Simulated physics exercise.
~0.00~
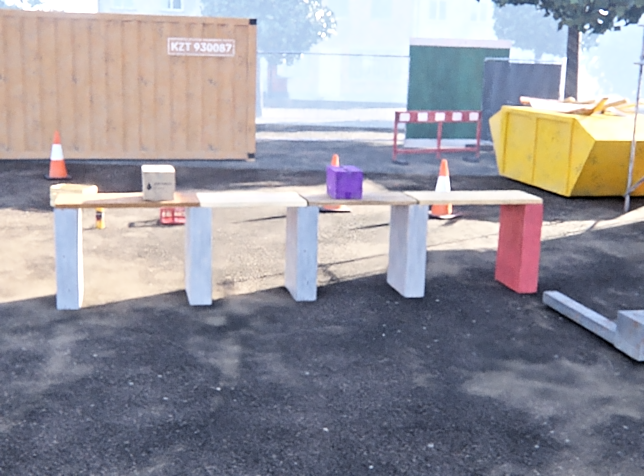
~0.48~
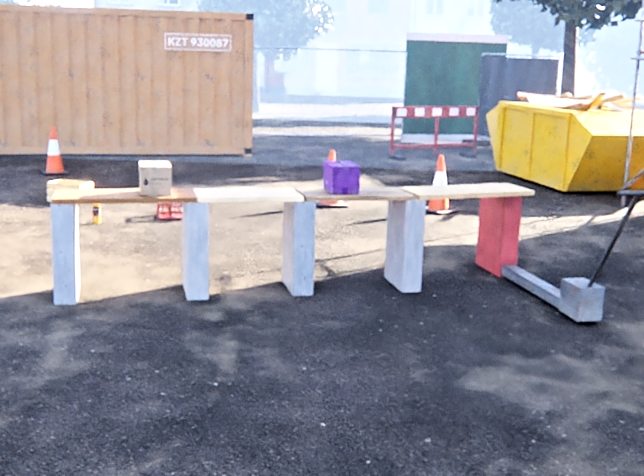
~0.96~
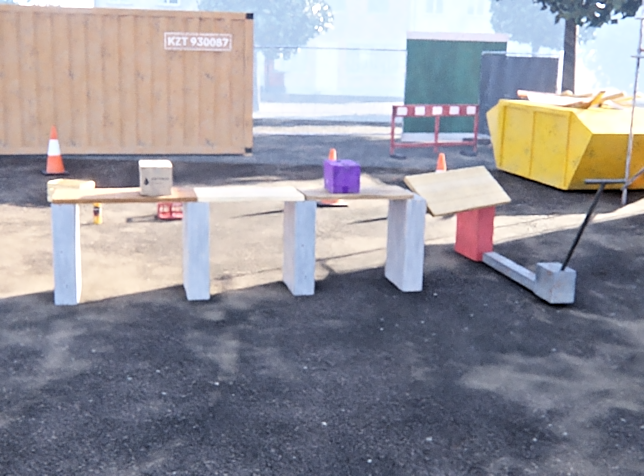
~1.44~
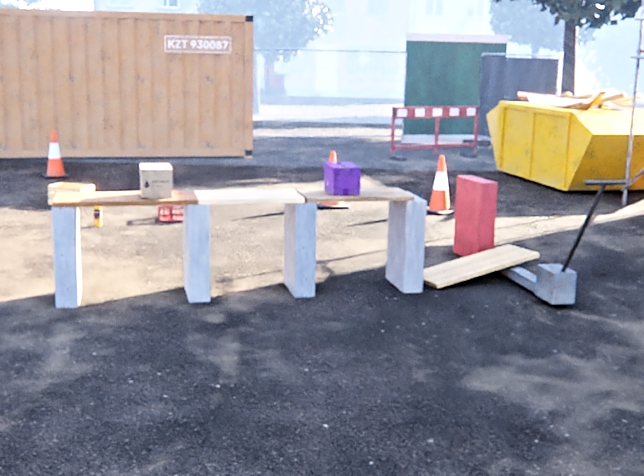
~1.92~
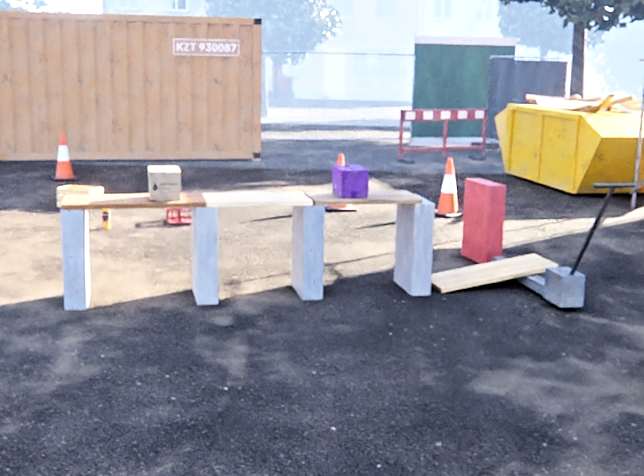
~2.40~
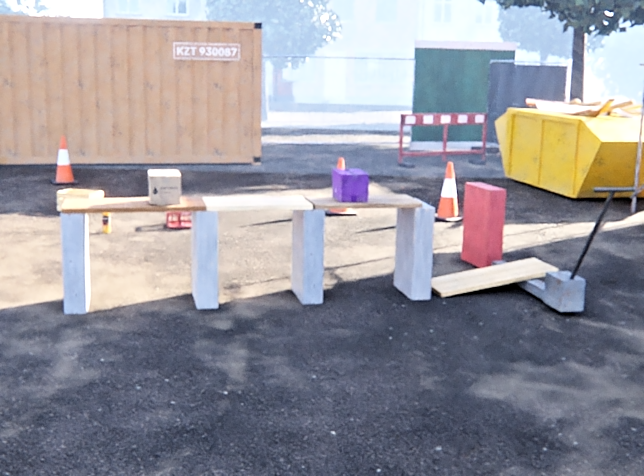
A jack shoves the red upright, dropping one end board while the purple carton stays put.
